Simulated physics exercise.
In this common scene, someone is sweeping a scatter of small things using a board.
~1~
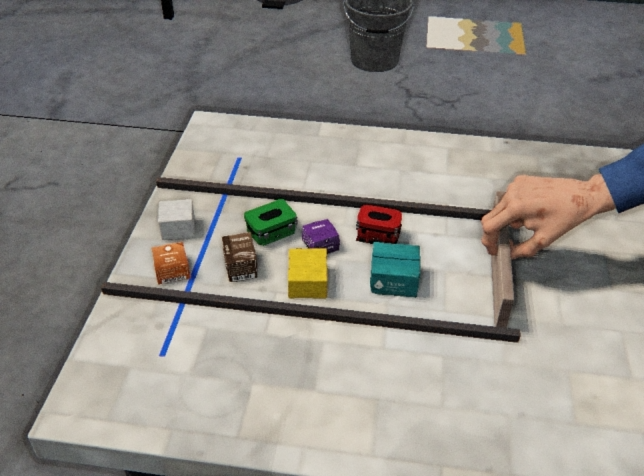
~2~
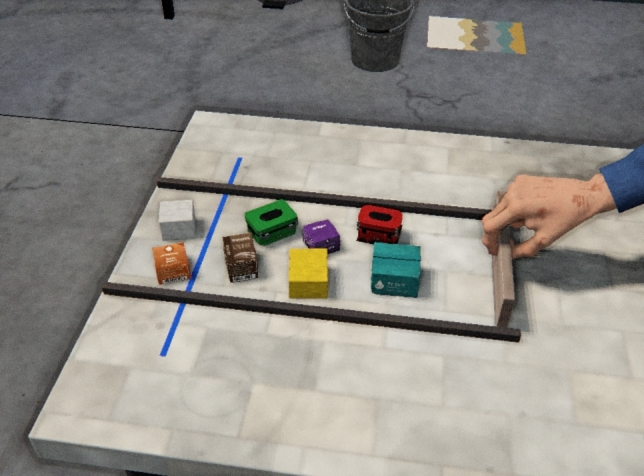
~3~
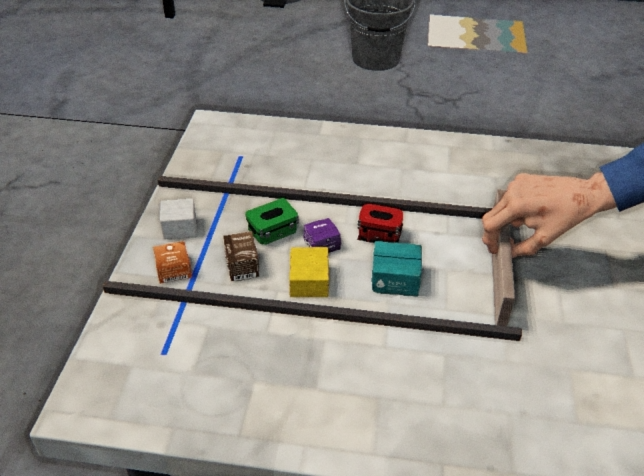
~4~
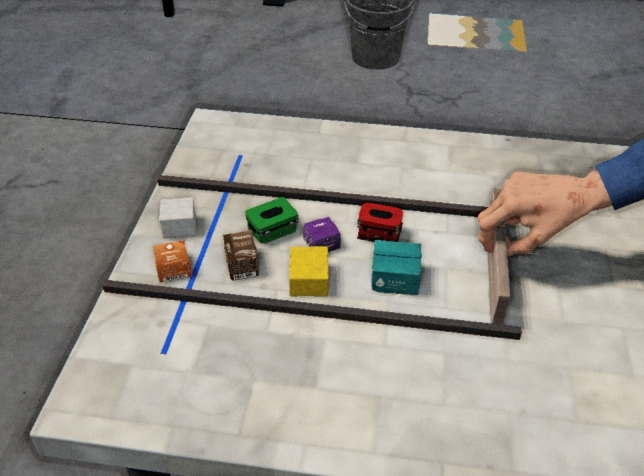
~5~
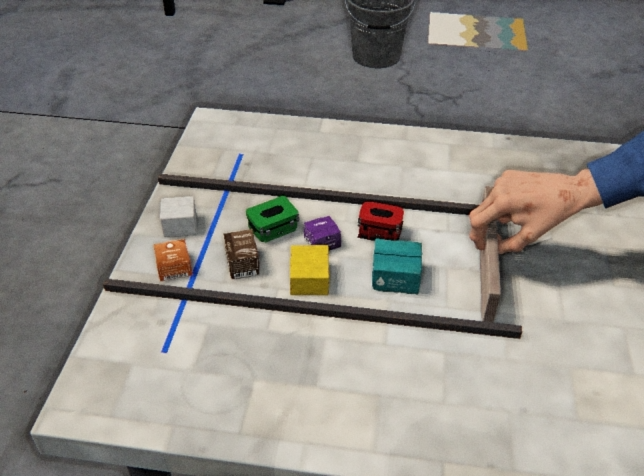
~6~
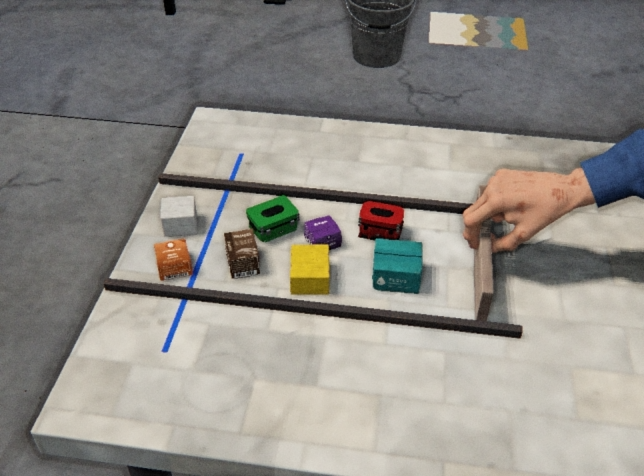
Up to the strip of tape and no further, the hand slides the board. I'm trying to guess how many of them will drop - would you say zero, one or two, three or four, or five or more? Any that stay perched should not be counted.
Three to four tumble.
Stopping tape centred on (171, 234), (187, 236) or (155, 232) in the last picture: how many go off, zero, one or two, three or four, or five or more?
Lab note - fallen per tape, in order: More than four / five or more / more than four.
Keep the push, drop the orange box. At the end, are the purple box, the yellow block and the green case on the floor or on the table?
I'd say the purple box stays up, the yellow block stays up, and the green case stays up.
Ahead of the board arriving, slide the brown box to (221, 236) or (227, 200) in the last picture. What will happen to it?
At the first place it goes off the edge, and at the second it goes off the edge.
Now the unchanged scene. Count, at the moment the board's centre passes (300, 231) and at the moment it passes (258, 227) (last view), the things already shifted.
First position 7; second position 8.
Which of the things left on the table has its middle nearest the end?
That would be the green case, the foremost.
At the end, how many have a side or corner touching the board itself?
2 of them.
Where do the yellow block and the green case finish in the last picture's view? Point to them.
First object: (135, 250); second object: (153, 199).
A little later, none off yet; white block at rest near (179, 216); orange box at rest near (173, 259); brown box at rest near (242, 254).
Next, none off yet; white block at rest near (179, 216); orange box shifted about its own width near (150, 257); brown box shifted about its own width near (186, 246).
When it is over, the number that fall off is three or four; down, brown box, orange box and white block.
